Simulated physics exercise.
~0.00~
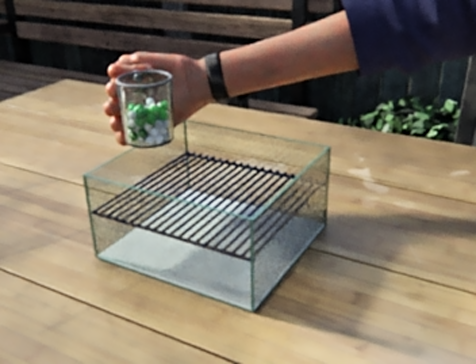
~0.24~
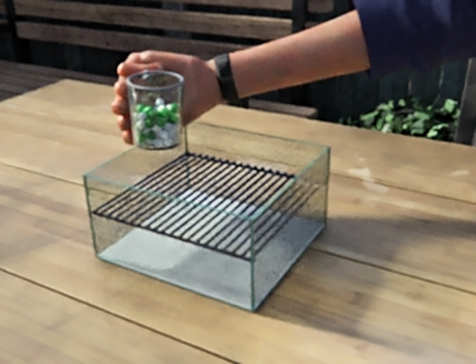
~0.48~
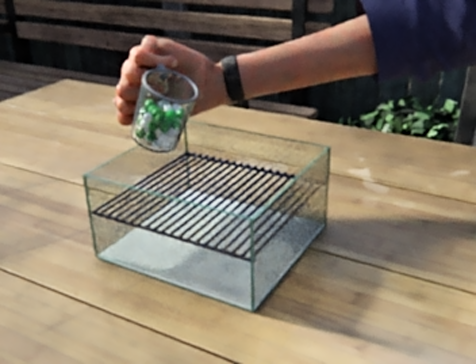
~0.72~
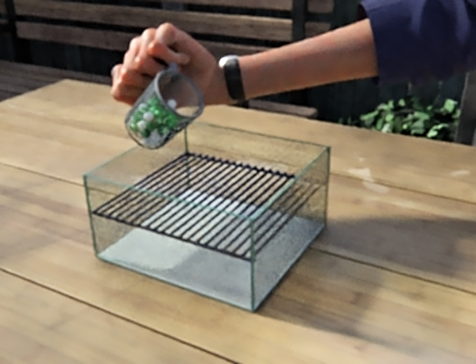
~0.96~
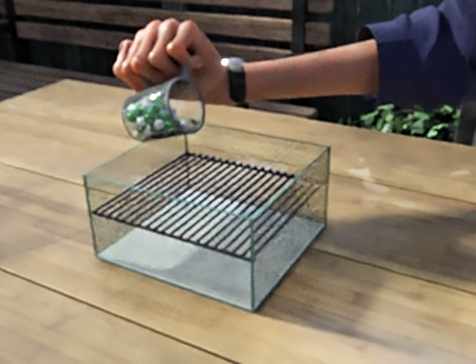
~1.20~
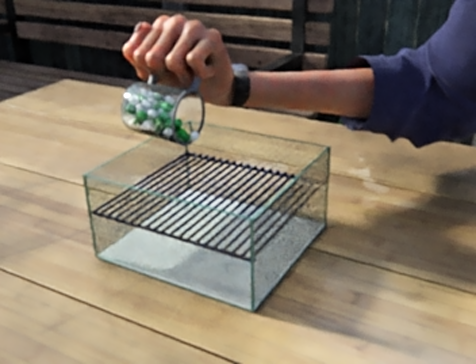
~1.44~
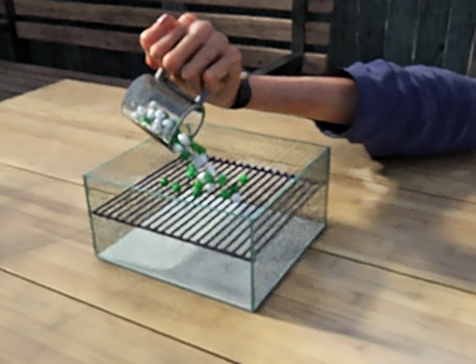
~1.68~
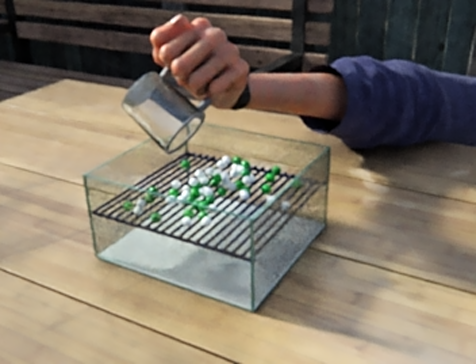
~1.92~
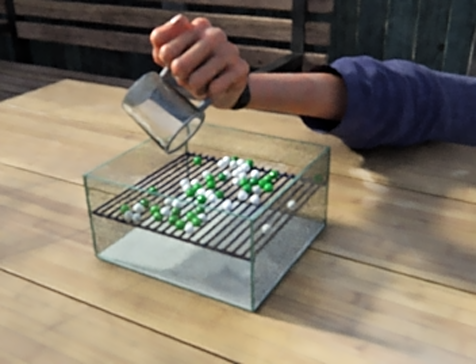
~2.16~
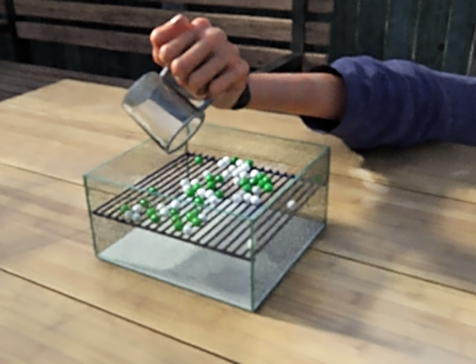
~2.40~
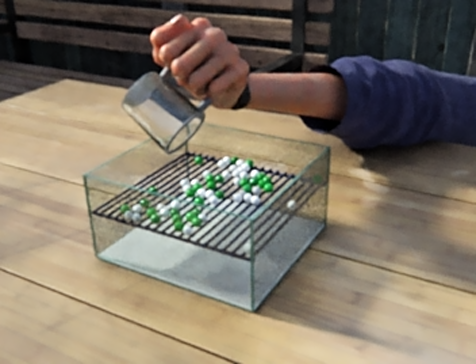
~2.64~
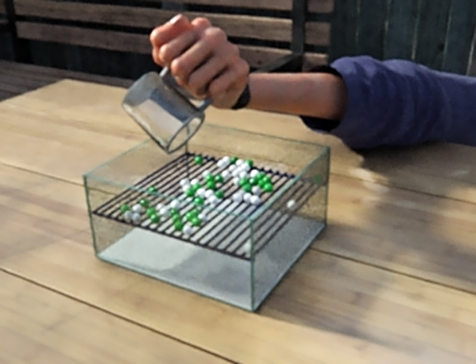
A hand tipping a glass of white and green pieces over a wire rack in a glass box, all staying on top.
